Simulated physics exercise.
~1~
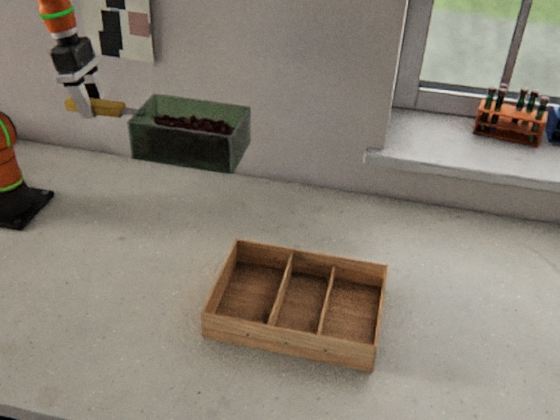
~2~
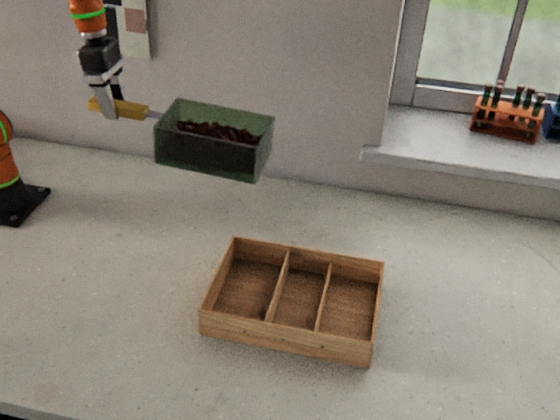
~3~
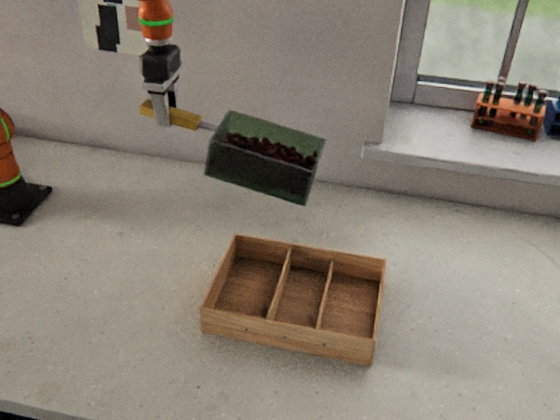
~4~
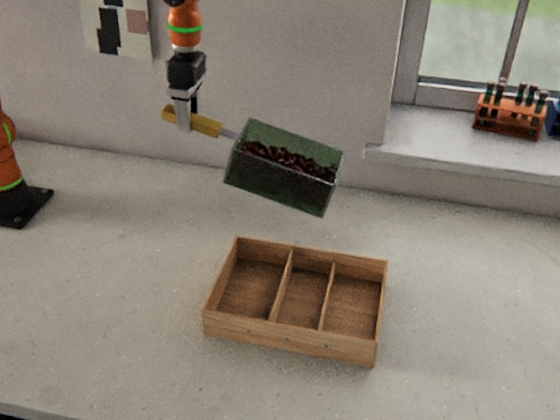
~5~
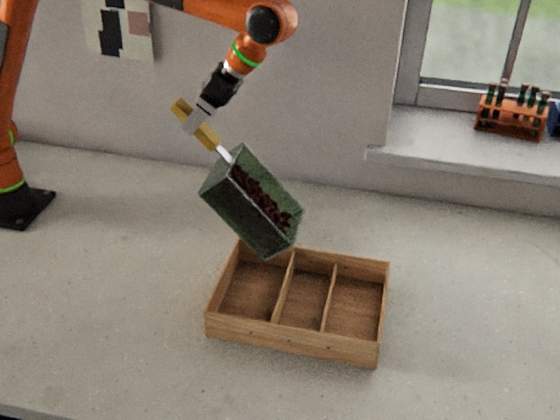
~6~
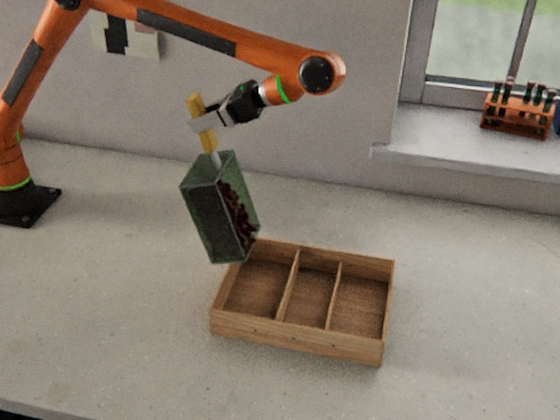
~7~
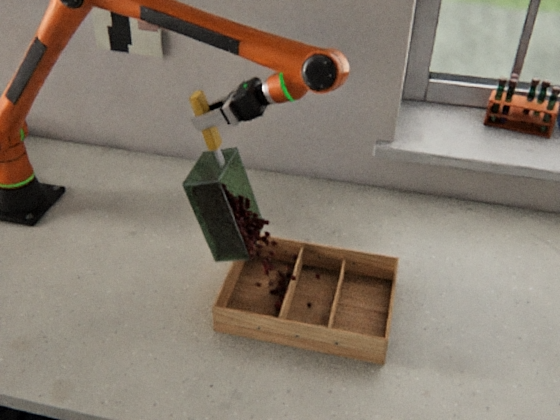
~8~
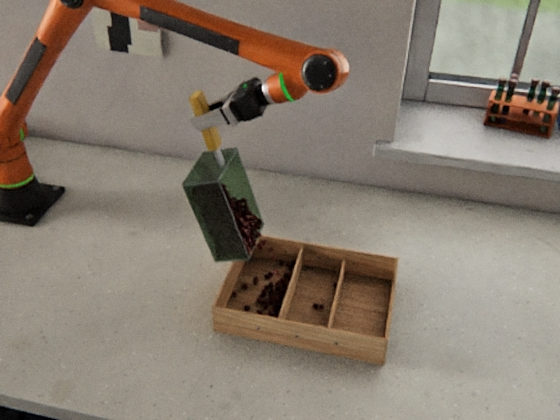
An orange robot arm carried a green see-through box of dark red beans rightward over a divided wooden crate, then tipped it steeply, spilling some beans mostly into the crate's left section and a few into the middle, while many stayed in the box.
